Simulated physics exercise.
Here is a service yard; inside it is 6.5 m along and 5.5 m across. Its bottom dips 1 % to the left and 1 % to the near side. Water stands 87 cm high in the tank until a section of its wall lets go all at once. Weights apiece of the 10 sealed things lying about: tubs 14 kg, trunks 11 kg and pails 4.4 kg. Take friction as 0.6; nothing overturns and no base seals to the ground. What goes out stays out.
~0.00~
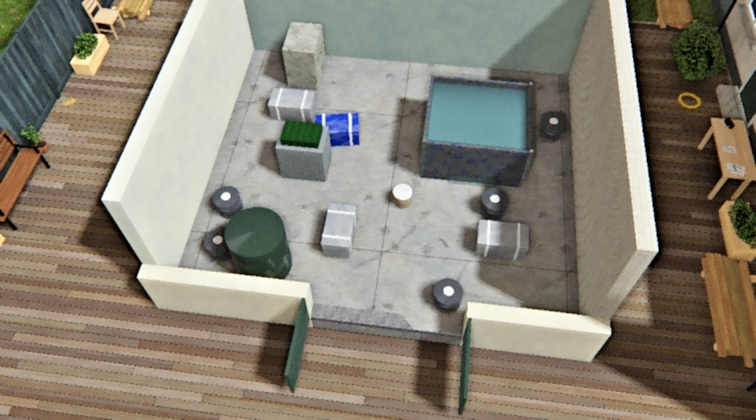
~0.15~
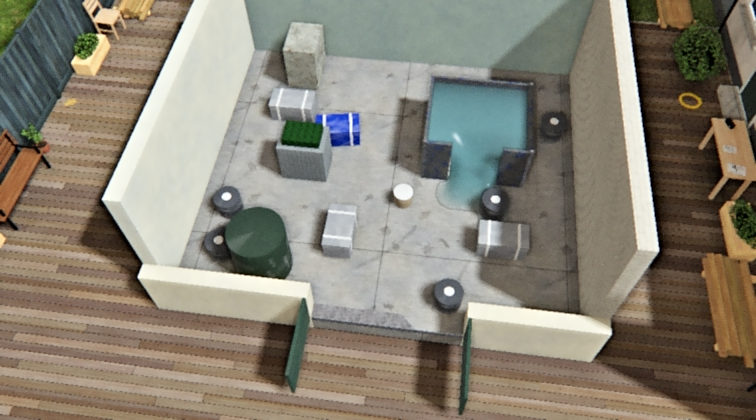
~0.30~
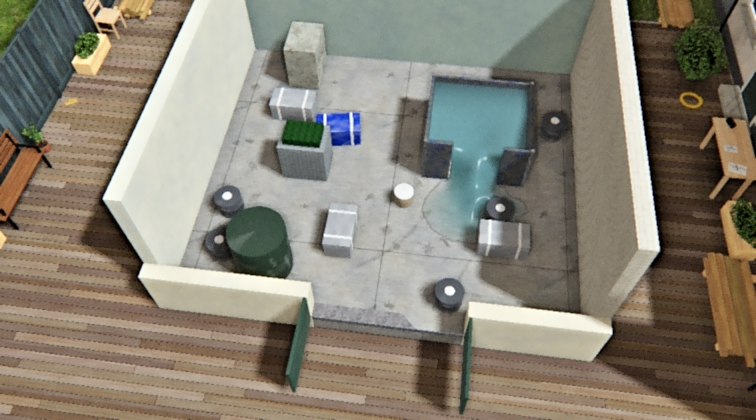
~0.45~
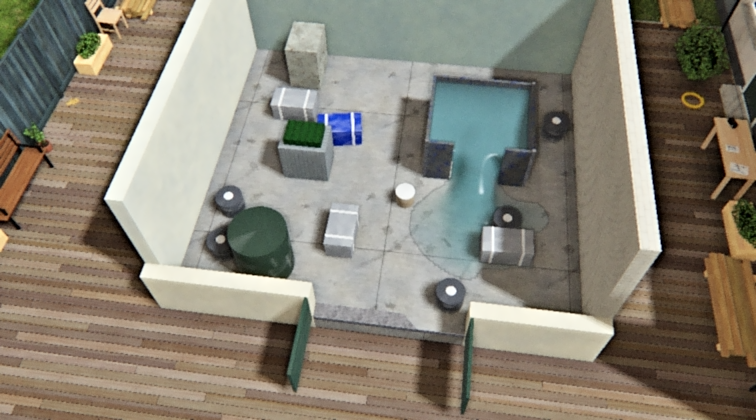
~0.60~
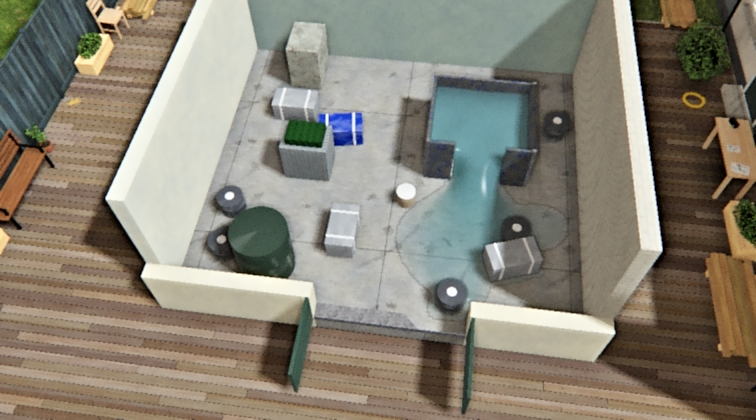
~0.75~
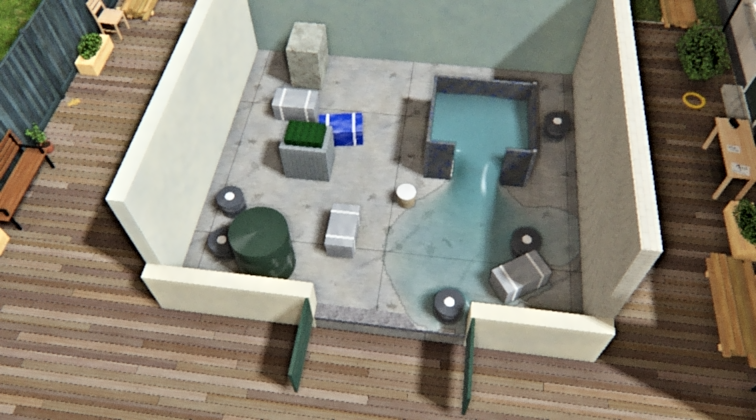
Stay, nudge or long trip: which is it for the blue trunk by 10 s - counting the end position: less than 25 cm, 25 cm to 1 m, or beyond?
Blue trunk stays put.
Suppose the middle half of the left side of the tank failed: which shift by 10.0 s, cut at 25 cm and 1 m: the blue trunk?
In that case the blue trunk gets carried off.
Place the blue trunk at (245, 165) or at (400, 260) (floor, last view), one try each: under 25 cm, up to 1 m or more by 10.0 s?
In turn: It holds its place; it travels far.
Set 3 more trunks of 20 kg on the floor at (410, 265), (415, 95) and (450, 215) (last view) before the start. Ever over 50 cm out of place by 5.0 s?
In turn: More, under, past it.
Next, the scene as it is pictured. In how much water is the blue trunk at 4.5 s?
About 0 cm.
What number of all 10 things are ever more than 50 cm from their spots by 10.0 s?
I count 3.
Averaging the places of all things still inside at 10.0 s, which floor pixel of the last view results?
Around (362, 202).
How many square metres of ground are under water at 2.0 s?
About 13 m2.
After 2.0 s the blue trunk is near (341, 123), 0.0 m from its start, aground; 1 of 10 are out; 1 afloat.
After 4.5 s the blue trunk is near (341, 123), 0.0 m from its start, aground; 1 of 10 are out; 2 afloat.
After 7.0 s the blue trunk is near (341, 123), 0.0 m from its start, aground; 1 of 10 are out; 1 afloat.
After 10.0 s the blue trunk is near (341, 123), 0.0 m from its start, aground; 1 of 10 are out; 1 afloat.
